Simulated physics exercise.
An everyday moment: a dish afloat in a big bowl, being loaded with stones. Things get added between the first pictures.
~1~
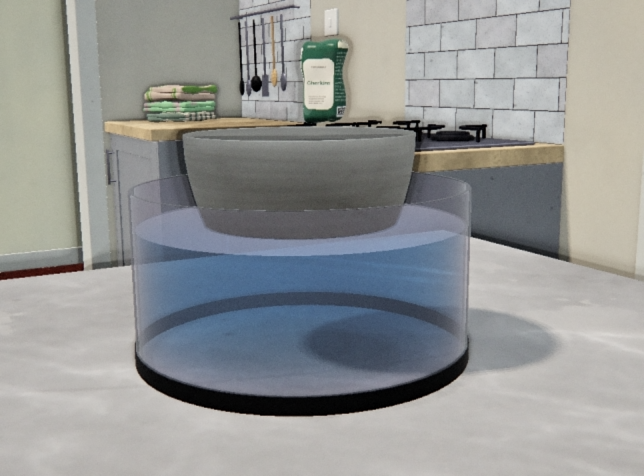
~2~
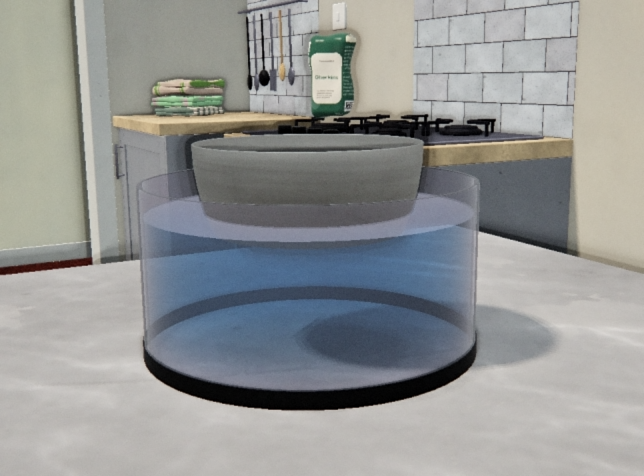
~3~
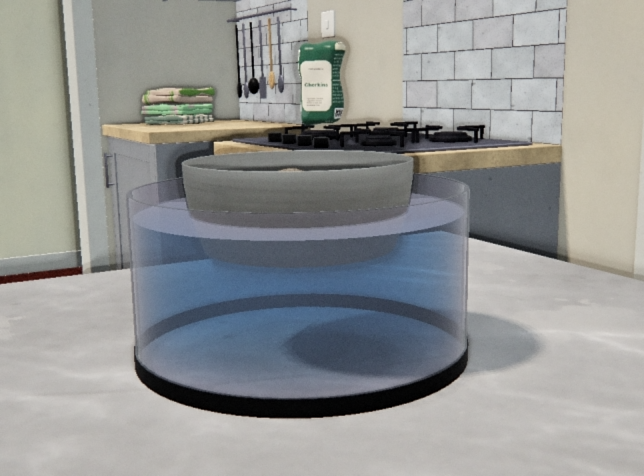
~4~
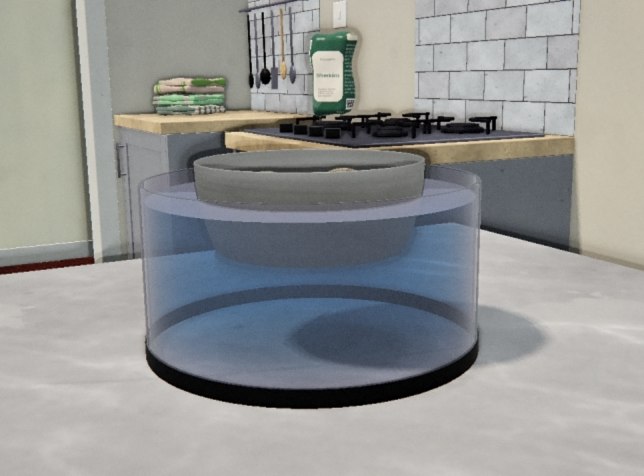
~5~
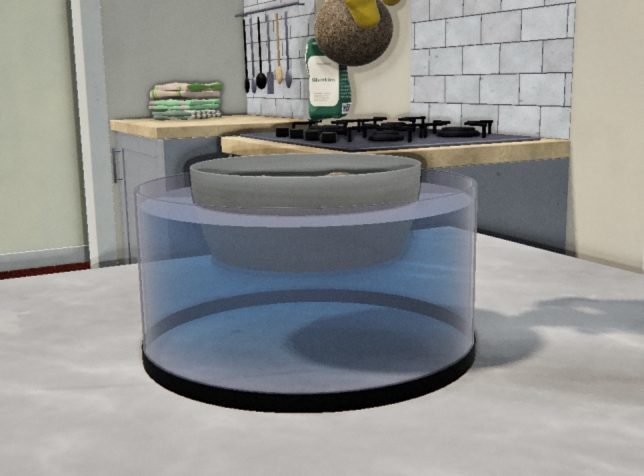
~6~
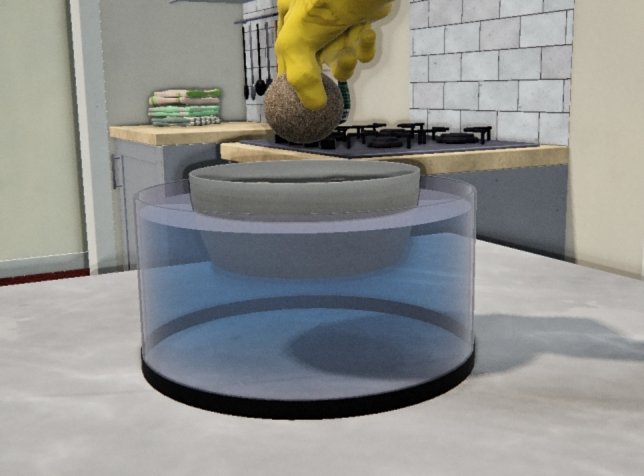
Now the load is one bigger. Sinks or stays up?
It stays up.
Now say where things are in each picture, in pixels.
Dish (300, 135) empty; most of its side above the surface, in the first picture.
Dish (308, 144) with one aboard; most of its side above the surface, in the second picture.
Dish (298, 162) with two aboard; about half of its side above the surface, in the third picture.
Dish (310, 161) with three aboard; about a third of its side above the surface, in the fourth picture.
Dish (306, 165) with three aboard; about a third of its side above the surface; the next stone in the hand at (354, 29), in the fifth picture.
Dish (305, 171) with three aboard; about a third of its side above the surface; the next stone in the hand at (304, 106), in the sixth picture.
Soon after, the stone is in and the dish dips.
Later, it steadies; about a fifth of its side above the surface.
In the end, the dish floats; about a fifth of its side above the surface.
